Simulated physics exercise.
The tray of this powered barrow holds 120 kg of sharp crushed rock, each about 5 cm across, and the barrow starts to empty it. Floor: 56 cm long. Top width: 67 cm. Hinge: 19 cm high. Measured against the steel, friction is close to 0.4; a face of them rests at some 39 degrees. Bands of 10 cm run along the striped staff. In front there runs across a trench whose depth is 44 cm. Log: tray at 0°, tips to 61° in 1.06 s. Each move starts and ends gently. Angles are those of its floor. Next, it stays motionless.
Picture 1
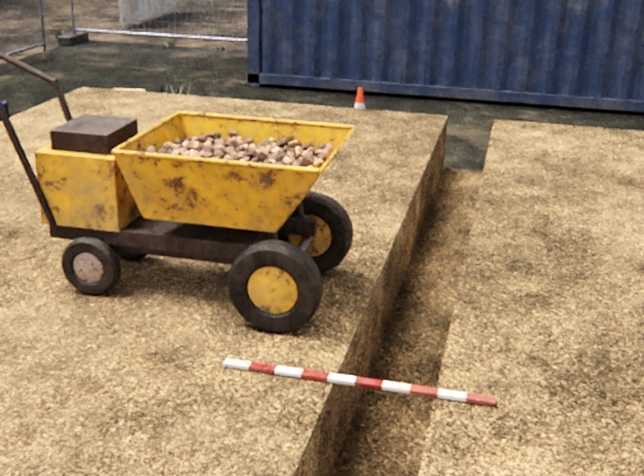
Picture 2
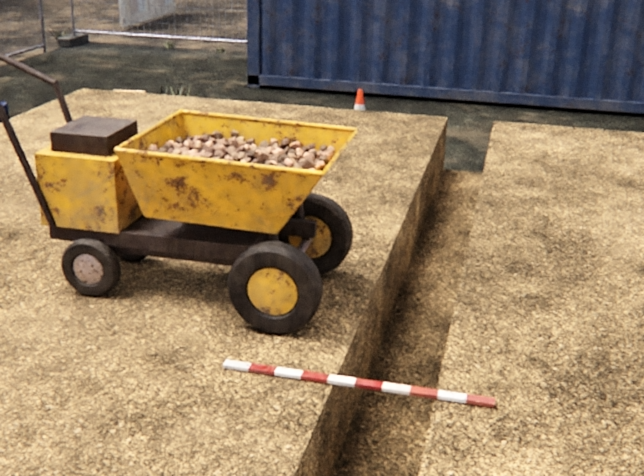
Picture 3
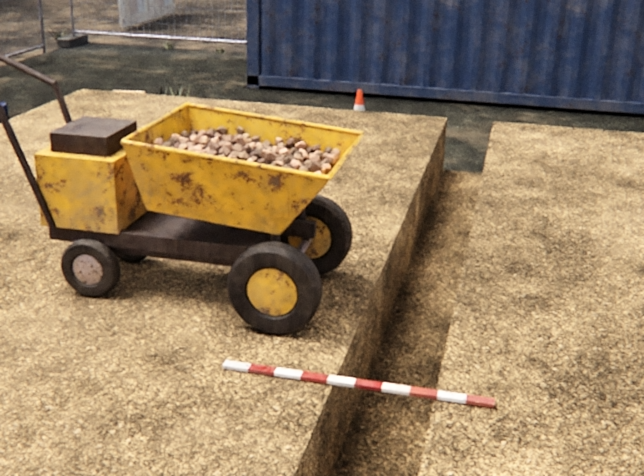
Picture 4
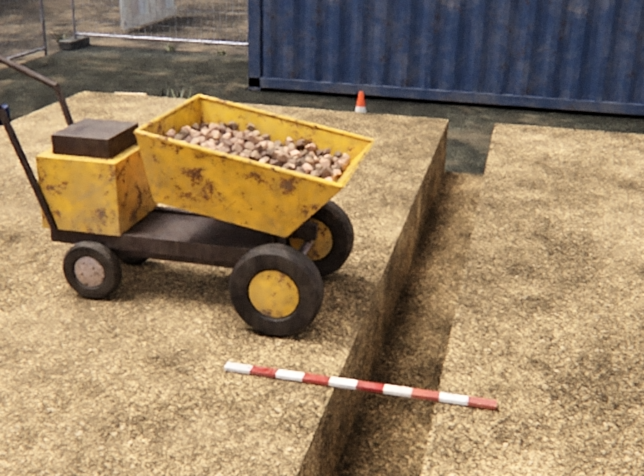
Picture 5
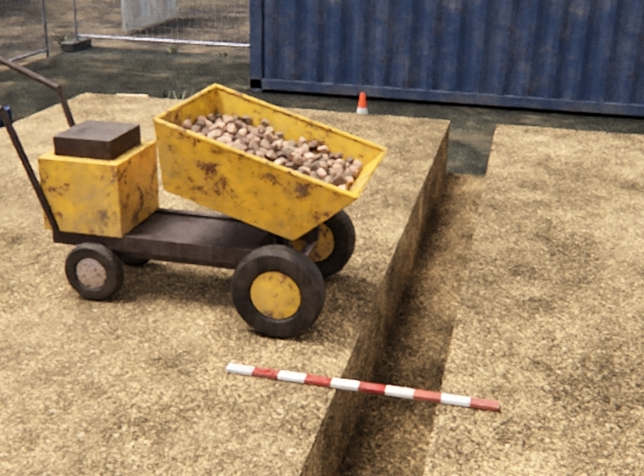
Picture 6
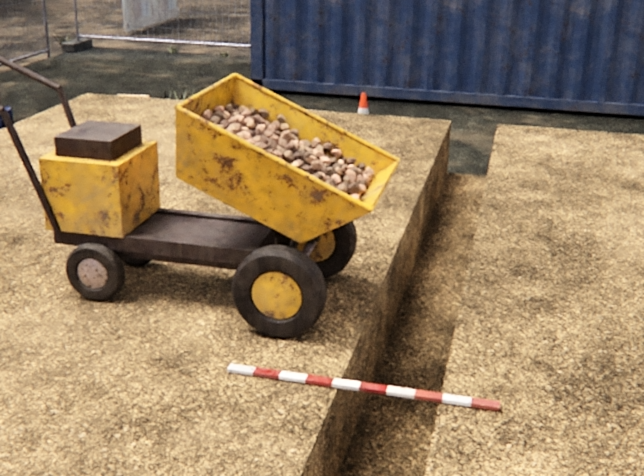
A yellow powered barrow's tray of crushed rock tilting steadily toward the right, its rear rising, beside a trench and striped staff.
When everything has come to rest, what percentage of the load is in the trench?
About 16 per cent.
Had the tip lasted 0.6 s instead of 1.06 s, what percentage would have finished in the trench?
Roughly 15% would finish there.
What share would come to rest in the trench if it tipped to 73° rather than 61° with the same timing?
Share in trench: Approx. 50%.
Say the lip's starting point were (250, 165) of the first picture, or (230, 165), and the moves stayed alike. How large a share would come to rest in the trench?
About 25 and 25 per cent.
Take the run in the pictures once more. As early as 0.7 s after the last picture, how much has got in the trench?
0 per cent, give or take.
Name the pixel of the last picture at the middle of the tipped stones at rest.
Somewhere around (441, 403) in the last picture.
Then, 0.4 s after the last picture the floor is at 52°, 100 % in the tray; the foremost stones are at (392, 244).
Then, 0.7 s after the last picture the floor is at 61°, 97 % in the tray, 2 % in the trench; the foremost stones are at (457, 296).
Then, 1.1 s after the last picture the floor is at 61°, 83 % in the tray, 8 % in the trench, 9 % past the trench; the foremost stones are at (543, 348).
Then, 3.0 s after the last picture the floor is at 61°, 73 % in the tray, 16 % in the trench, 11 % past the trench; the foremost stones are at (573, 342).
